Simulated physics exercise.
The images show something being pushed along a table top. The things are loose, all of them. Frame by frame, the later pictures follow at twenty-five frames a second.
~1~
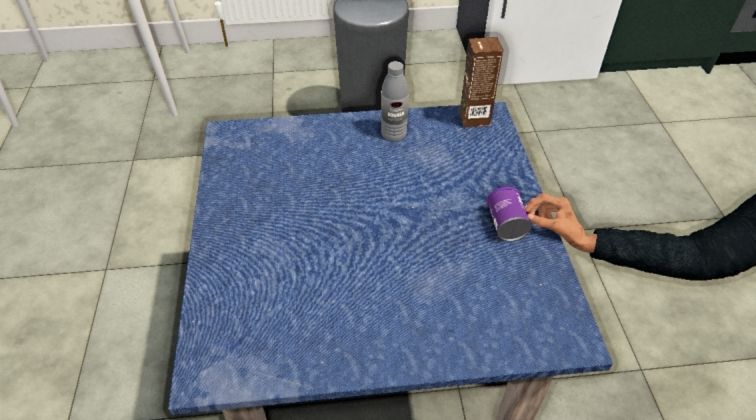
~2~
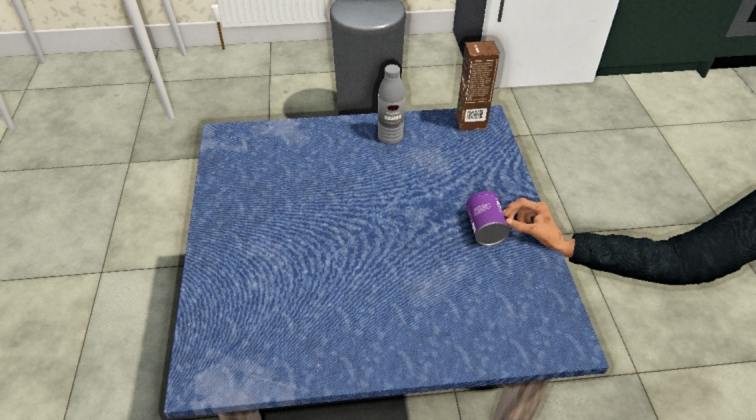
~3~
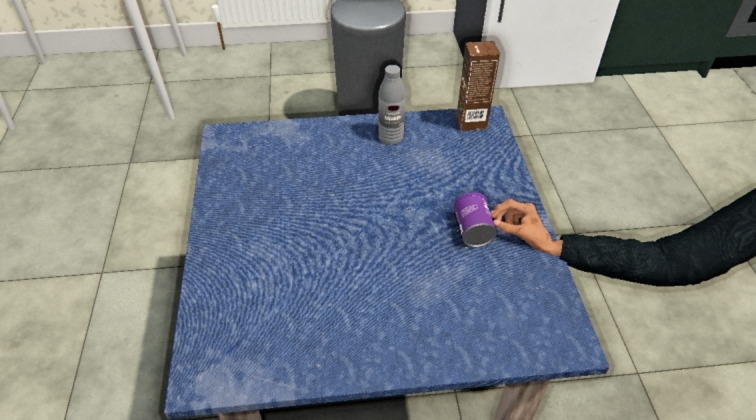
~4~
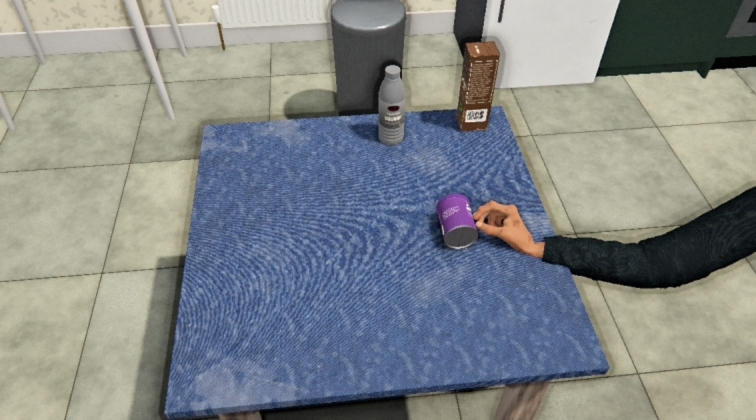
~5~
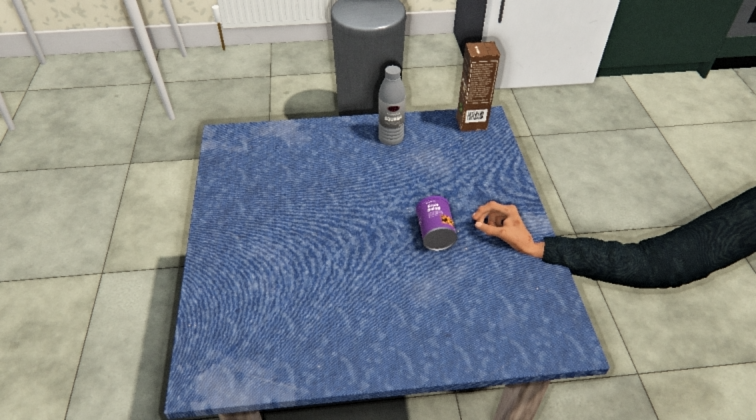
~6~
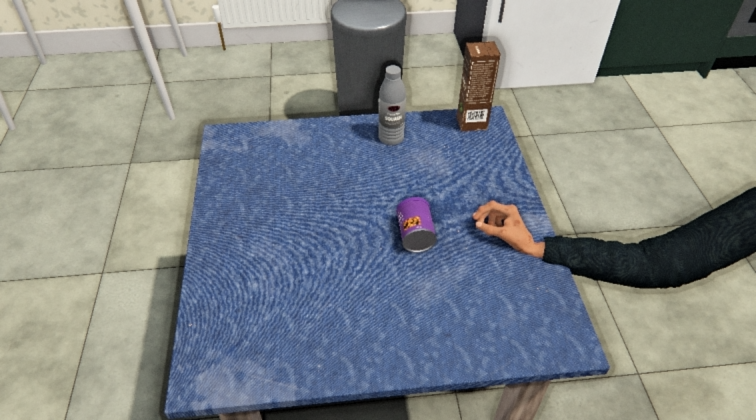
A hand reached in from the right and pushed a purple tin lying on a blue table to the left, then stayed back while the tin rolled farther left, past a grey bottle and brown carton behind.
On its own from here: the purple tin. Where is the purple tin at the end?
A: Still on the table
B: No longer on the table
Option B: No longer on the table.
Then, 0.40 s later than the last frame, purple tin moved well along near (228, 240).
Then, 0.80 s later than the last frame, purple tin now off the table.
When it is over, off the table, purple tin.
